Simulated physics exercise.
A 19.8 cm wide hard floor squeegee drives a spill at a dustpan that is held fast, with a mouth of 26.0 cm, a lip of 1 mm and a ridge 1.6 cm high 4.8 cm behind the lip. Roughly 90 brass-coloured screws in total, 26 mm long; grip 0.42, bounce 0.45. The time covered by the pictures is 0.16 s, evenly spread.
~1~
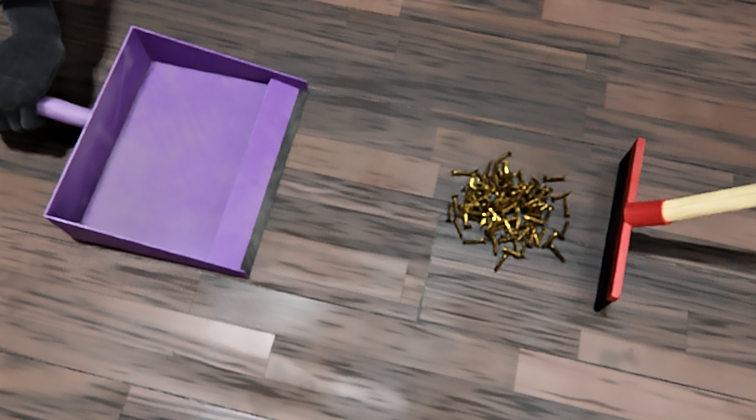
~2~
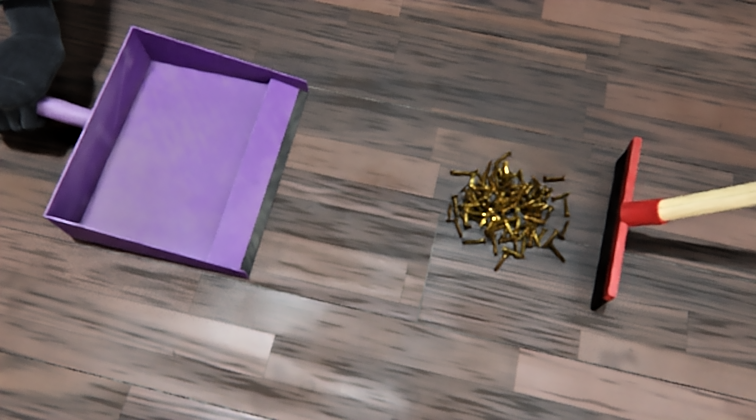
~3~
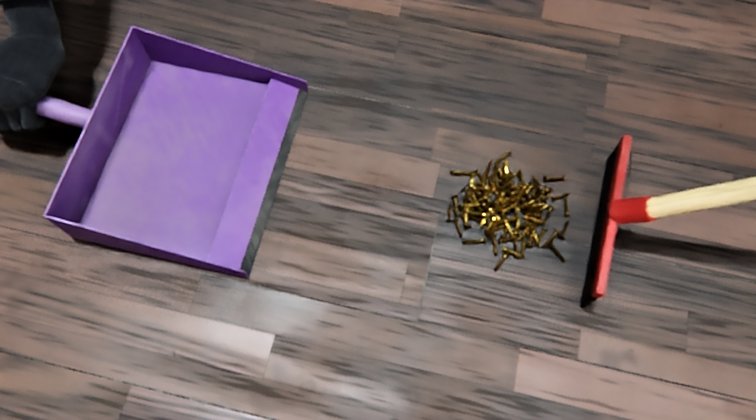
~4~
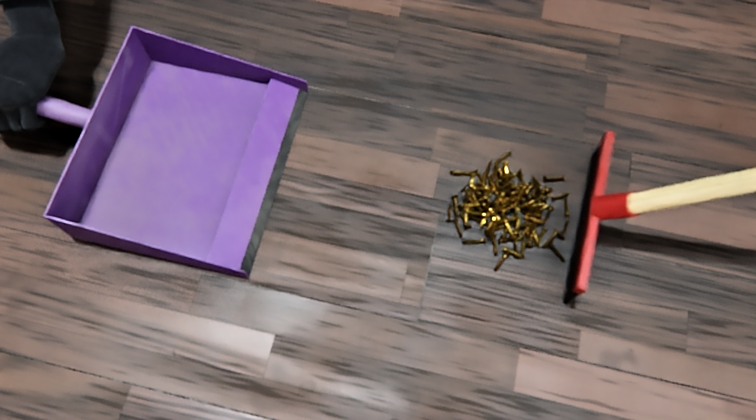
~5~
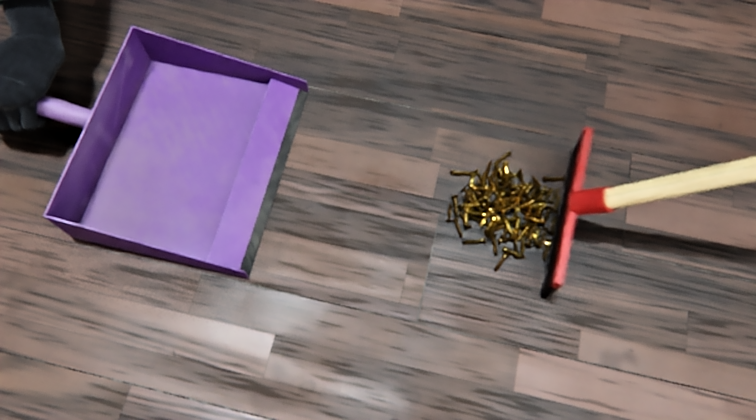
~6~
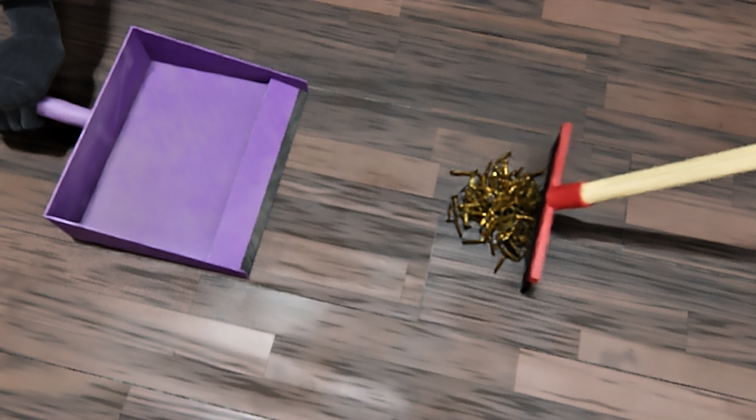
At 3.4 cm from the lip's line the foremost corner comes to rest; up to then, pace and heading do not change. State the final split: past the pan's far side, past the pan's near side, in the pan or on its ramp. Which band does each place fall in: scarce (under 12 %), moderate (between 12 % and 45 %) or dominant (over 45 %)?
At the end, far side: My money's on a low share; near side: My money's on a low share; pan: My money's on a medium-sized share.
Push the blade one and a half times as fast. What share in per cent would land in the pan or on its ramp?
In that case close to 65 per cent.
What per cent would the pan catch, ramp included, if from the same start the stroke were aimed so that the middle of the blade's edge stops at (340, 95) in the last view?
Some 15 per cent.
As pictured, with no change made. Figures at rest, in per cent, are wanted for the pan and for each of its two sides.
Far side - 0; near side - 0; pan - 35.
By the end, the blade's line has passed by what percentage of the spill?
Around 0 per cent.
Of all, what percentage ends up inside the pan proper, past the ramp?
About 0 %.
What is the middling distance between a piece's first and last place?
I'd put it near 28 cm.
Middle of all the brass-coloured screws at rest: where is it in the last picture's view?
Somewhere around (287, 154) in the final frame.
Then, 0.18 s after the last picture, middle of the blade 18 cm from the lip; 0 % over the lip, far side 0 %, near side 0 %.
Then, 0.31 s after the last picture, middle of the blade 8 cm from the lip; 0 % over the lip, far side 0 %, near side 0 %.
Then, 0.56 s after the last picture, middle of the blade 4 cm from the lip; 35 % over the lip, far side 0 %, near side 0 %.
In the end, far side 0 %, near side 0 %, pan 35 %, in front of the lip or behind the blade 60 %.
